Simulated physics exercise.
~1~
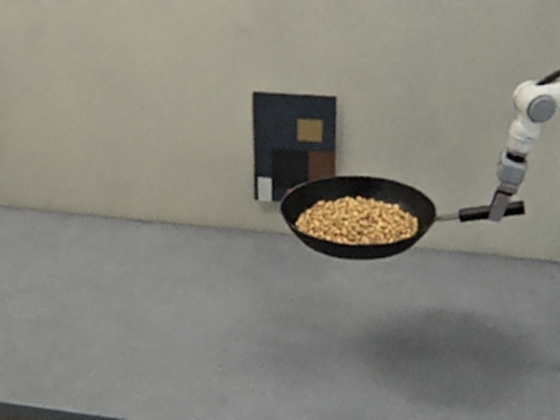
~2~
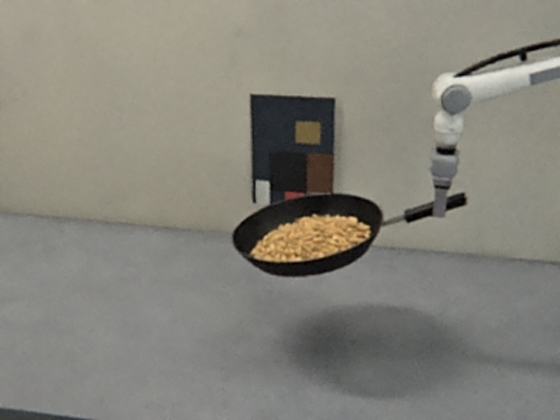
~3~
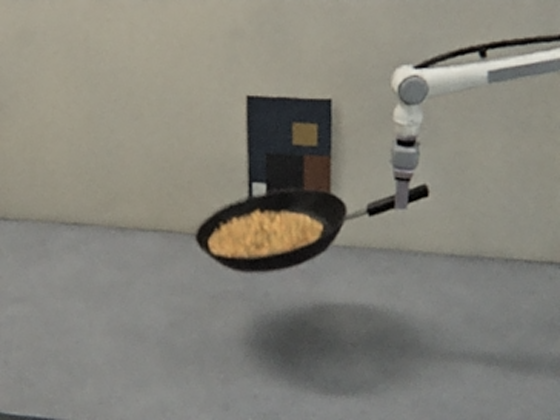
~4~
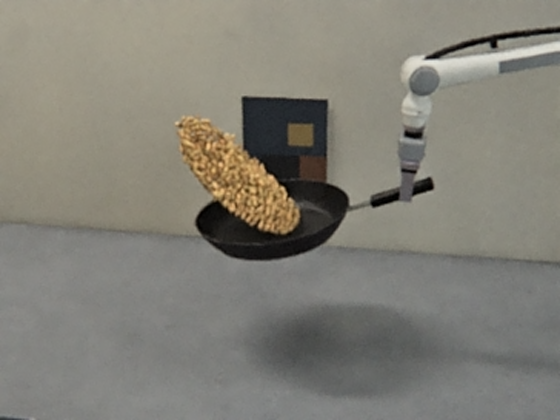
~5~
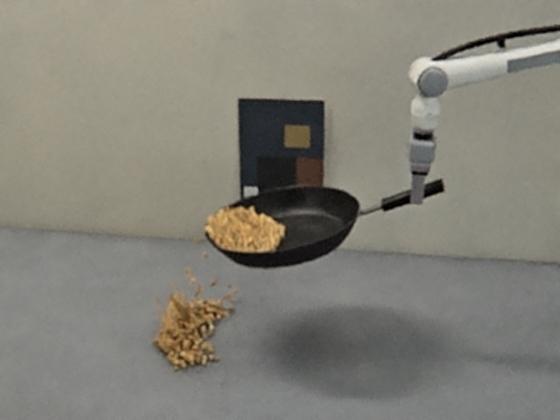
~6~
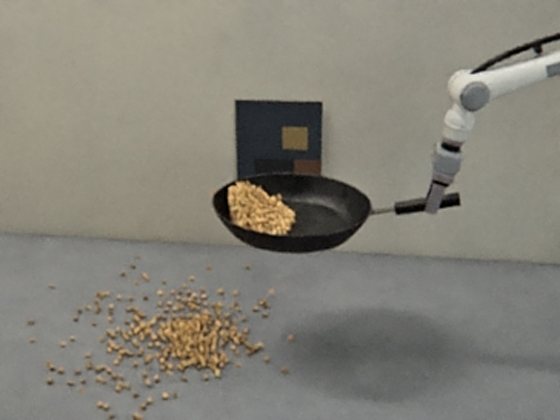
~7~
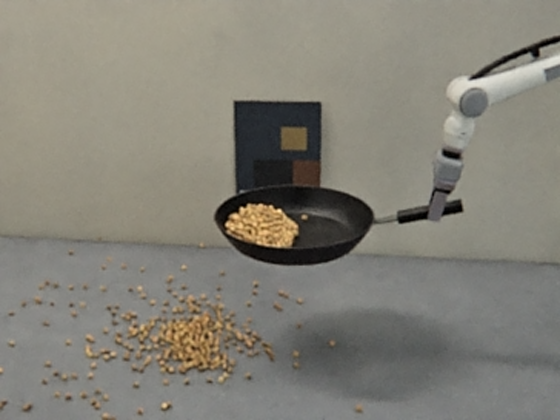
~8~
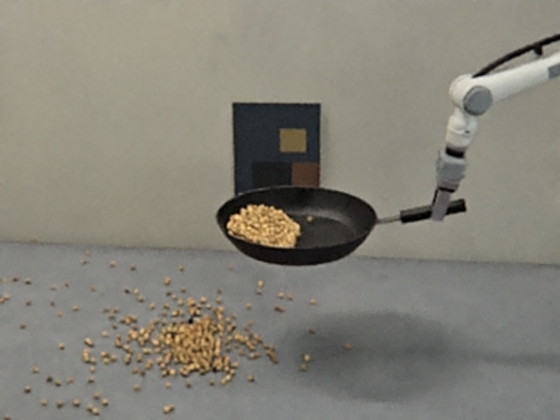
In a plain room with a beige wall and a grey surface, seen from slightly above and drifting gently sideways, a white robot arm on the right holds a black frying pan heaped with tan chickpeas. A dark panel with coloured rectangles stands against the wall behind. The arm carries the pan left, tipping its far side down, then jerks it back and up, and the chickpeas rise in a slanting mass over the left rim. Many spill and scatter across the surface below, while the rest drop back into the pan. The pan levels and stops, a smaller pile resting at its left side.
